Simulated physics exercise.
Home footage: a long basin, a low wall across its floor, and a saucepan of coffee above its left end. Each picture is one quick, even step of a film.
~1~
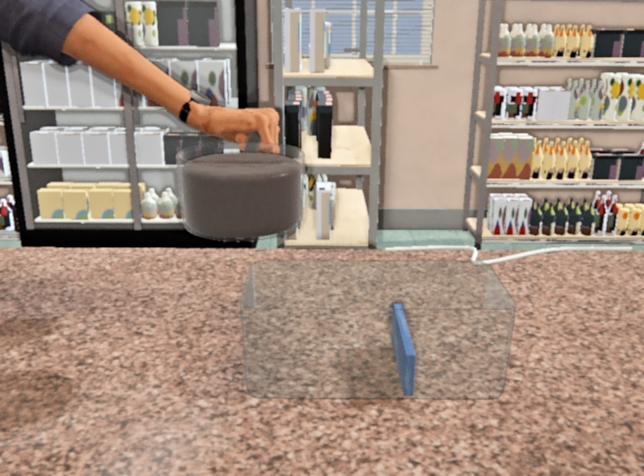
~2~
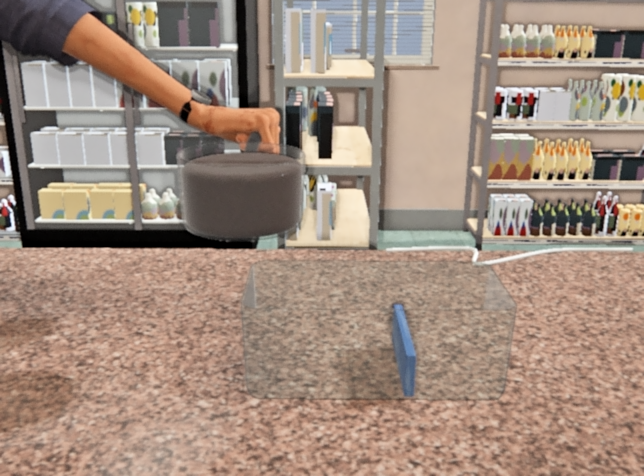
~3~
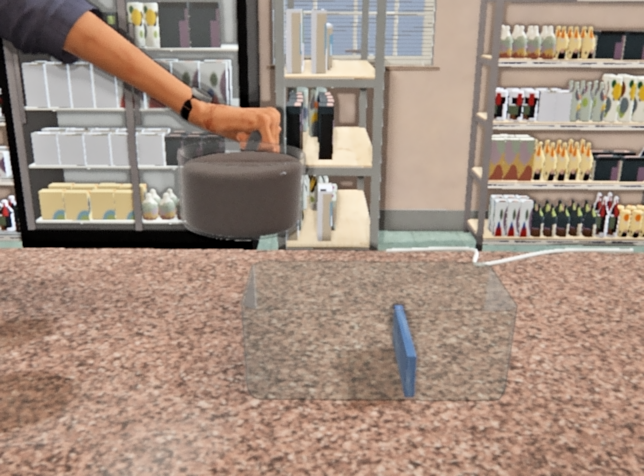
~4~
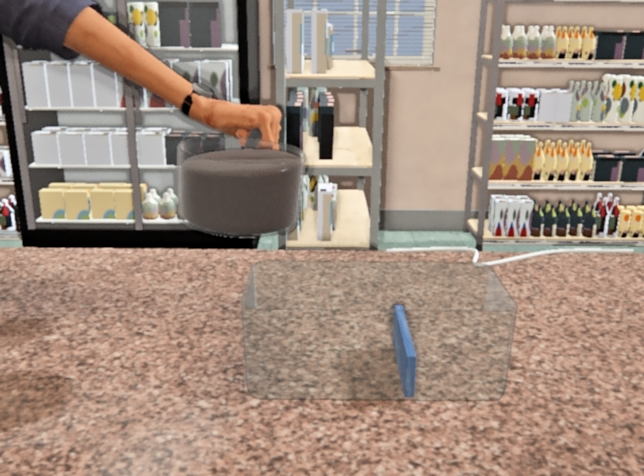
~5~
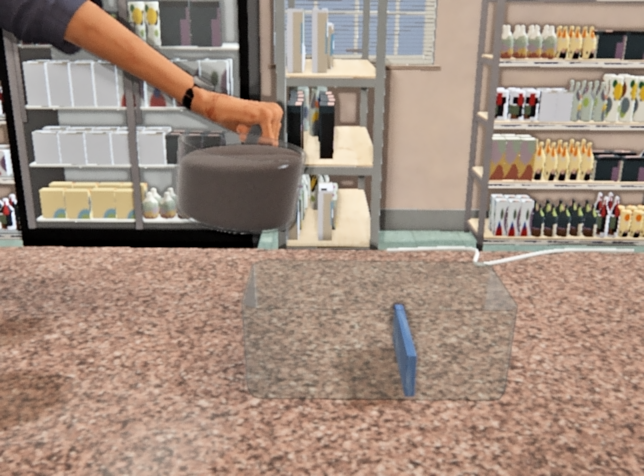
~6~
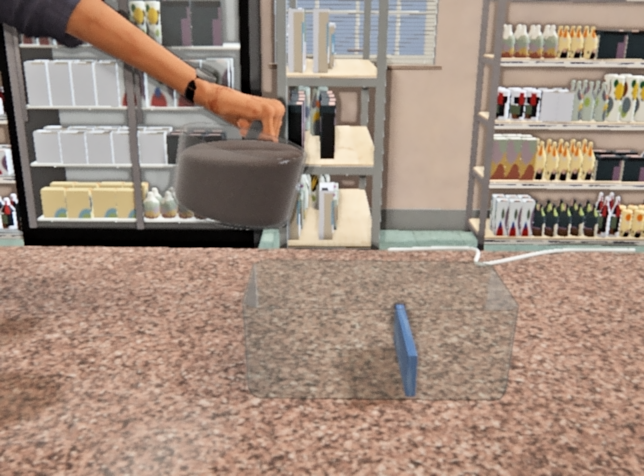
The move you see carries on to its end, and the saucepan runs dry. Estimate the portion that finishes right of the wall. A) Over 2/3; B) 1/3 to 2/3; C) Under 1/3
(B) 1/3 to 2/3.
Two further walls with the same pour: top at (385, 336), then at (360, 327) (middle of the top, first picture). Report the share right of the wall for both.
The first placement leaves close to 80 per cent, the second close to 90 per cent.
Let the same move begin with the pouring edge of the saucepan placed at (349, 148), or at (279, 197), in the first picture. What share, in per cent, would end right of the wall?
About 70 per cent, then about 5 per cent.
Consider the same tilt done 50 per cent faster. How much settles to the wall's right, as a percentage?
Result: Roughly 50 %.
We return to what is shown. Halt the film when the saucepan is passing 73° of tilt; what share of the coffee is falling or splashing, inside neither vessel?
It's close to 35 %.
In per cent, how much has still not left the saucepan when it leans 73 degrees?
About 60 per cent.
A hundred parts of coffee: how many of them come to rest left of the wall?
It is close to 45 per cent.
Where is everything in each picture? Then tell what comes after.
It leans 0°; its right rim is at (303, 156); the coffee meets the walls at (182, 163) and (301, 165); the long basin's rim runs from (247, 283) to (502, 285); the wall's top is at (403, 329), in the first frame.
It leans 1°; its right rim is at (304, 156); the coffee meets the walls at (183, 164) and (303, 165), in the second frame.
It leans 2°; its right rim is at (305, 157); the coffee meets the walls at (183, 163) and (303, 163), in the third frame.
It leans 5°; its right rim is at (305, 157); the coffee meets the walls at (183, 161) and (303, 160), in the fourth frame.
It leans 8°; its right rim is at (305, 156); the coffee meets the walls at (183, 157) and (303, 156), in the fifth frame.
It leans 13°; its right rim is at (306, 156); the coffee meets the walls at (182, 151) and (304, 152), in the sixth frame.
A moment on, the saucepan is tipped part way and 59 per cent is still to pour, 7 is left of the wall and 0 right of it.
Next, the saucepan is tipped right over and 7 per cent is still to pour, 21 is left of the wall and 51 right of it.
Then the saucepan is tipped right over and 0 per cent is still to pour, 44 is left of the wall and 53 right of it.
Later the saucepan is tipped right over and 0 per cent is still to pour, 46 is left of the wall and 52 right of it.
At rest 46 per cent lies left of the wall, 52 right of it and 2 outside.
